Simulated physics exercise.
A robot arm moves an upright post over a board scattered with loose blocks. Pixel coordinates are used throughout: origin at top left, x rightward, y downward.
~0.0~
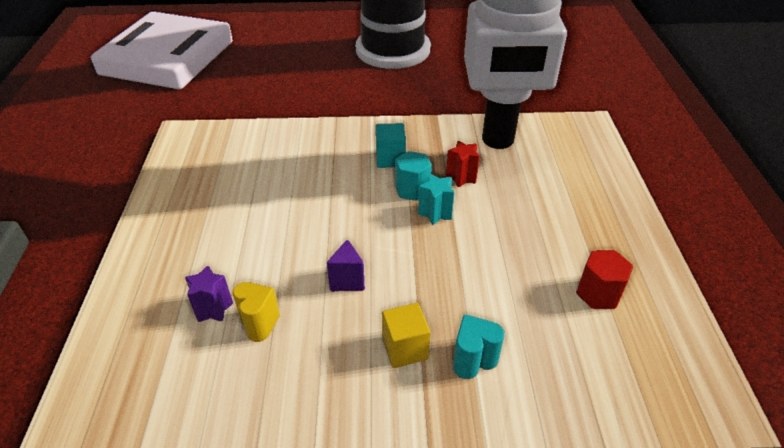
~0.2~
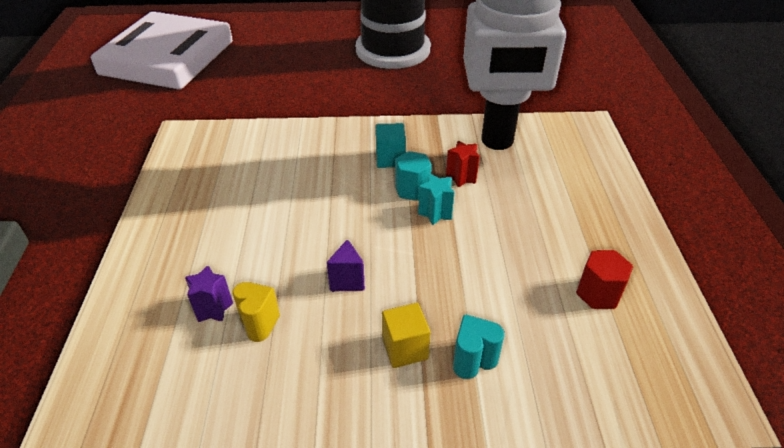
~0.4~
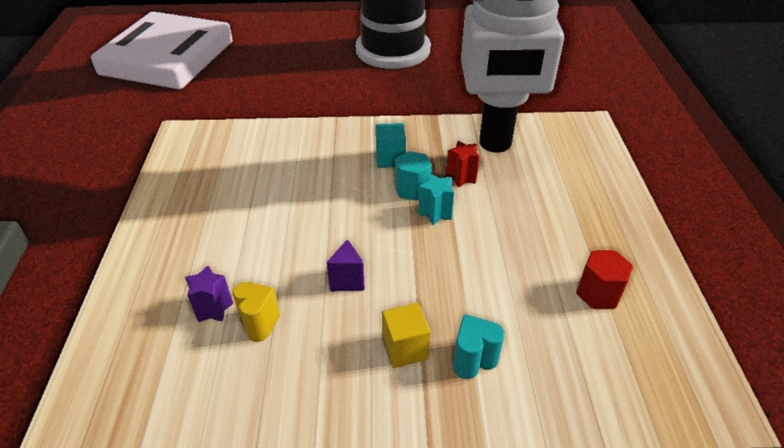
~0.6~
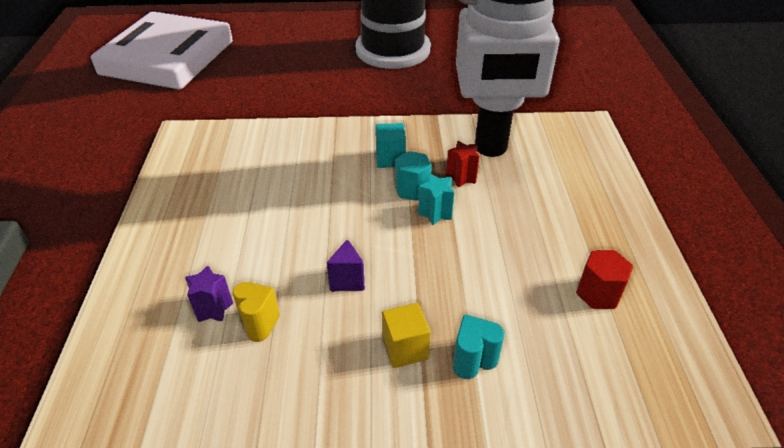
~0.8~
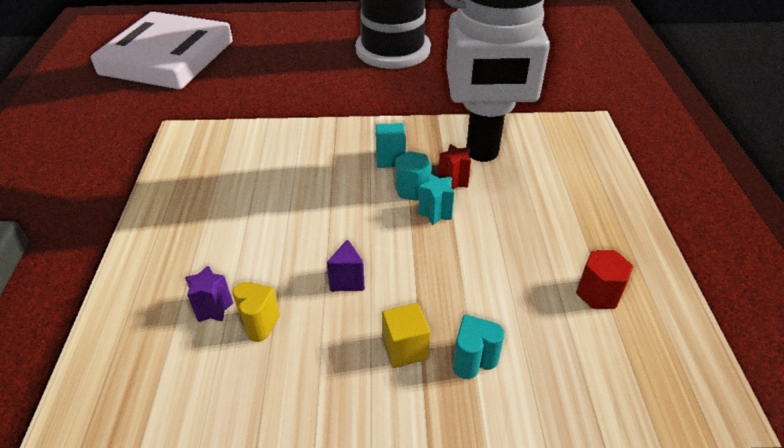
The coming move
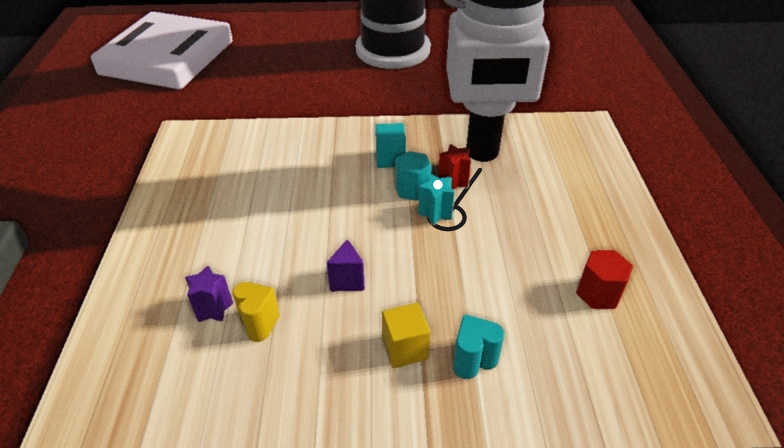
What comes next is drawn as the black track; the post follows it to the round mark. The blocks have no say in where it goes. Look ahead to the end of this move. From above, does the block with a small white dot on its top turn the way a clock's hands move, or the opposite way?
From overhead, anticlockwise.
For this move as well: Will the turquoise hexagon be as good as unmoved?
My answer is no.
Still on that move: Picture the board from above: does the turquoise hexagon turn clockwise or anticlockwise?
The block spins clockwise.
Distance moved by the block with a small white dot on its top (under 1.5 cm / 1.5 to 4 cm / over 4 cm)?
The block with a small white dot on its top moves 1.5-4 cm.
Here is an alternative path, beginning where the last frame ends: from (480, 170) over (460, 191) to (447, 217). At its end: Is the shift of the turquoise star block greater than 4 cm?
Final answer: No.
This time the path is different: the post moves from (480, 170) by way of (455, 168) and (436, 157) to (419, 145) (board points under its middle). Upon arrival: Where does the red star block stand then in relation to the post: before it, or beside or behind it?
The block lies off to the side or behind.
The line goes from (480, 170) directly to (447, 217); the dot is on the turquoise star block.
What follows on the original path. Halfway along, post (466, 176); turquoise hexagon (405, 161), turned 15° clockwise; turquoise star block (436, 186); red star block (434, 167), turned 50° clockwise.
At the end, post (448, 200); turquoise hexagon (401, 161), turned 25° clockwise; turquoise star block (422, 200), turned 35° anticlockwise; red star block (422, 177), turned 105° clockwise.
